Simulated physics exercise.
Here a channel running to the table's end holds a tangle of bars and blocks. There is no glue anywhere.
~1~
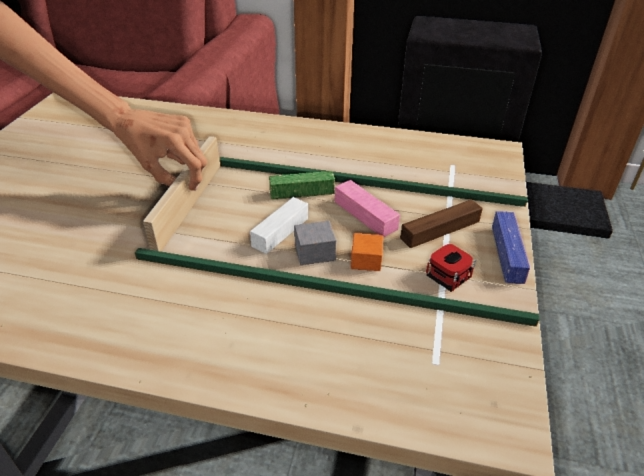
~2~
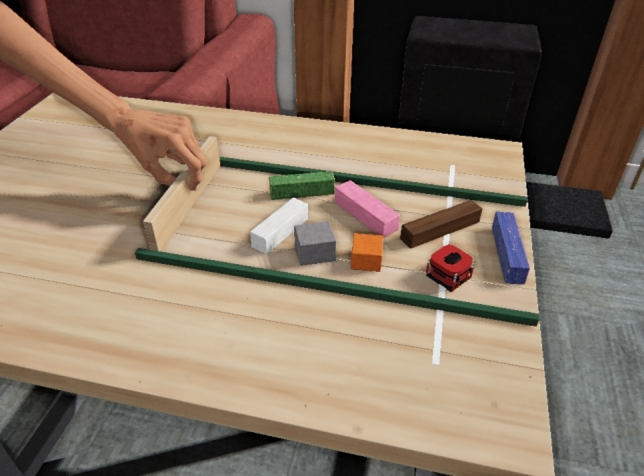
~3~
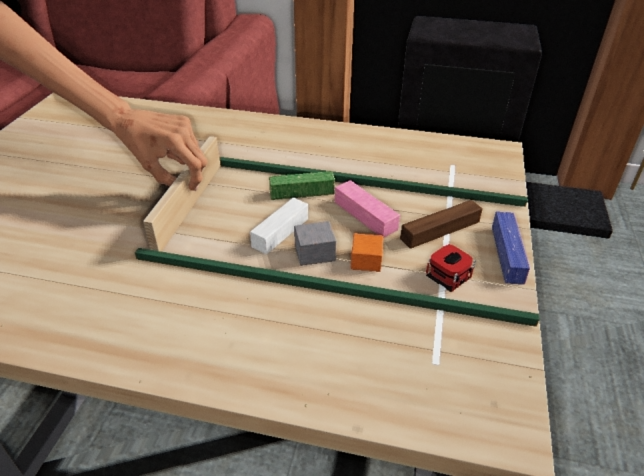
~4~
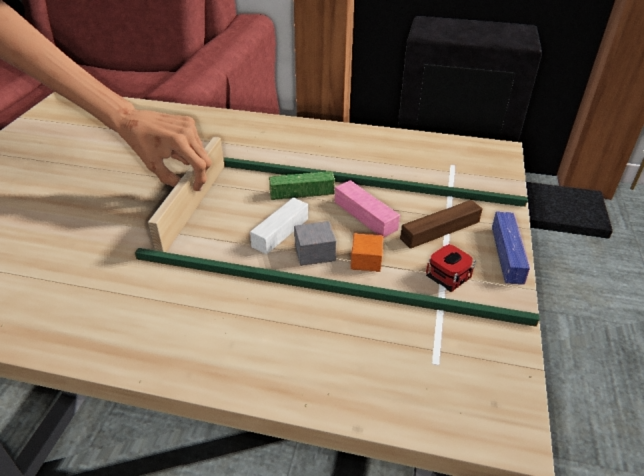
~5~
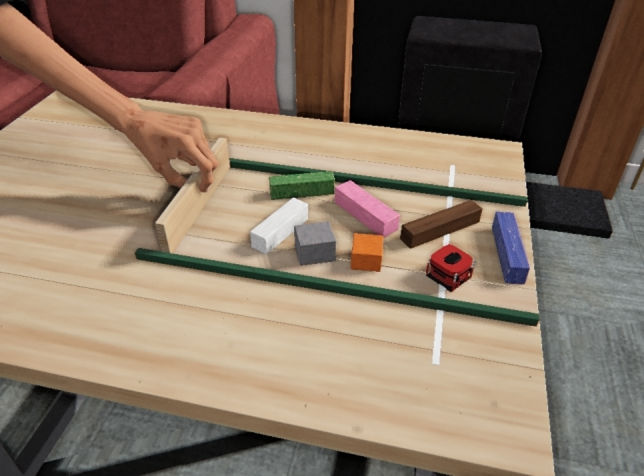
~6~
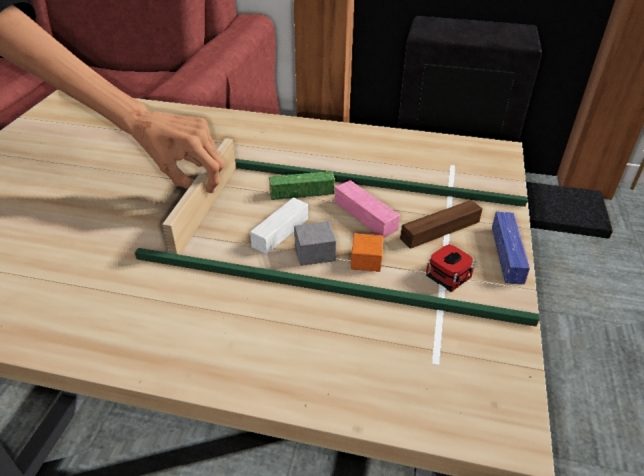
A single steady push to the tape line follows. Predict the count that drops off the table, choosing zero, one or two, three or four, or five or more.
I expect only one or a pair of them will drop off.
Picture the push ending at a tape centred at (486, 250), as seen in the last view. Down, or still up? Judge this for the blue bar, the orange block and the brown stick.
The blue bar: It is gone. The orange block: It is gone. The brown stick: It is gone.
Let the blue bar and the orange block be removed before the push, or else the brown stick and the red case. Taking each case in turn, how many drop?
The counts: 0 and 0.
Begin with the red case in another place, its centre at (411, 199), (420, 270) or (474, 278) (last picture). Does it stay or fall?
At each spot in turn it holds steady, topples down and topples down.
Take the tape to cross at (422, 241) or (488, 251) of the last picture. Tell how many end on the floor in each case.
Down on the floor: 0 and 4.
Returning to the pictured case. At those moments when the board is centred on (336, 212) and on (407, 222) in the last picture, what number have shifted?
I count 6 first and 8 after.
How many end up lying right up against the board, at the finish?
At rest, 2 are in contact.
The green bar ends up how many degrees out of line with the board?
It is near 65° out of line.
Soon after, none off yet; blue bar at rest near (510, 246); red case at rest near (450, 267); brown stick at rest near (443, 225).
In the end, the number that fall off is one or two; gone, red case and blue bar.
